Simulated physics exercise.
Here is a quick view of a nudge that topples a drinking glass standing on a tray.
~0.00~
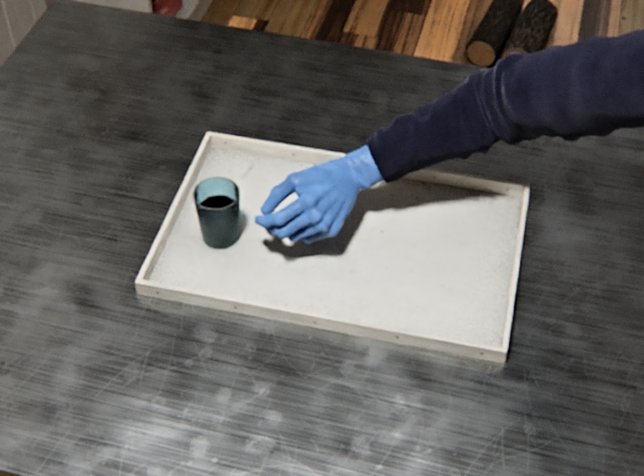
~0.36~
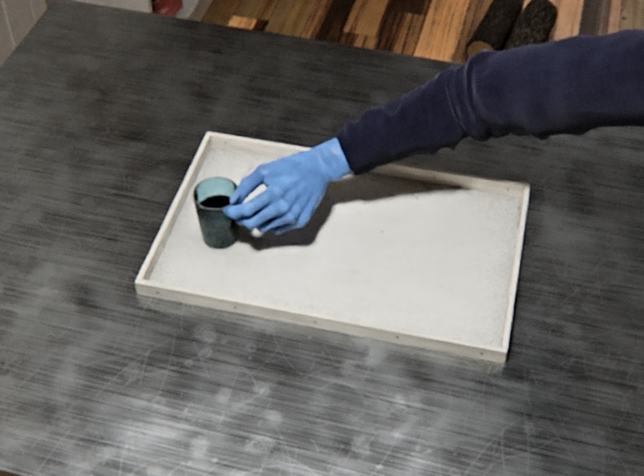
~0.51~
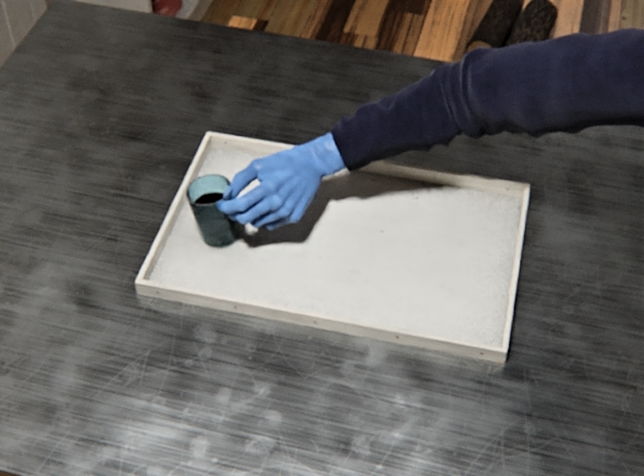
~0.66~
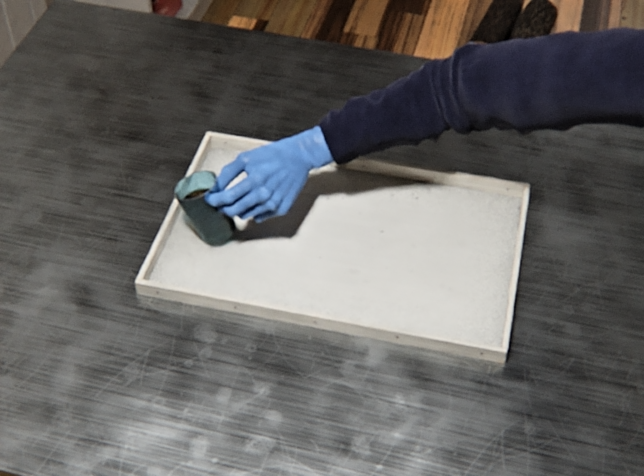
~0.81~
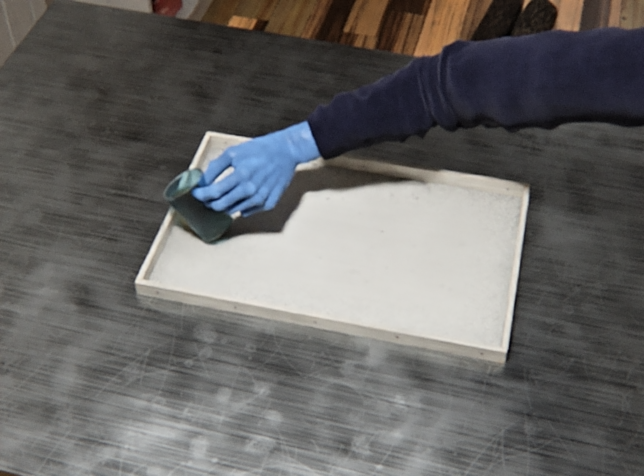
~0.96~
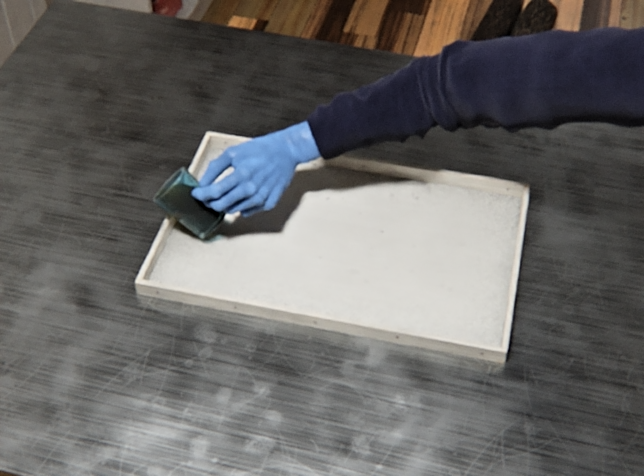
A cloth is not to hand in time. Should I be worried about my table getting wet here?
Yes, the table gets wet.
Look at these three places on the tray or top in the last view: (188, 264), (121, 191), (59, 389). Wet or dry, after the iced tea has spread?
Going through them: Spill-free for the first, spilled on for the next, spill-free for the last.
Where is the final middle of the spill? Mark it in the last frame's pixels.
Resting centre: About (20, 176).
By 1.5 s, the drinking glass lies across the rim; the puddle covers about as much as a plate; the table is getting wet.
By 2.3 s, the puddle covers about as much as a tray; the table is getting wet.
By 3.6 s, the puddle covers about as much as a tray; the table is getting wet.
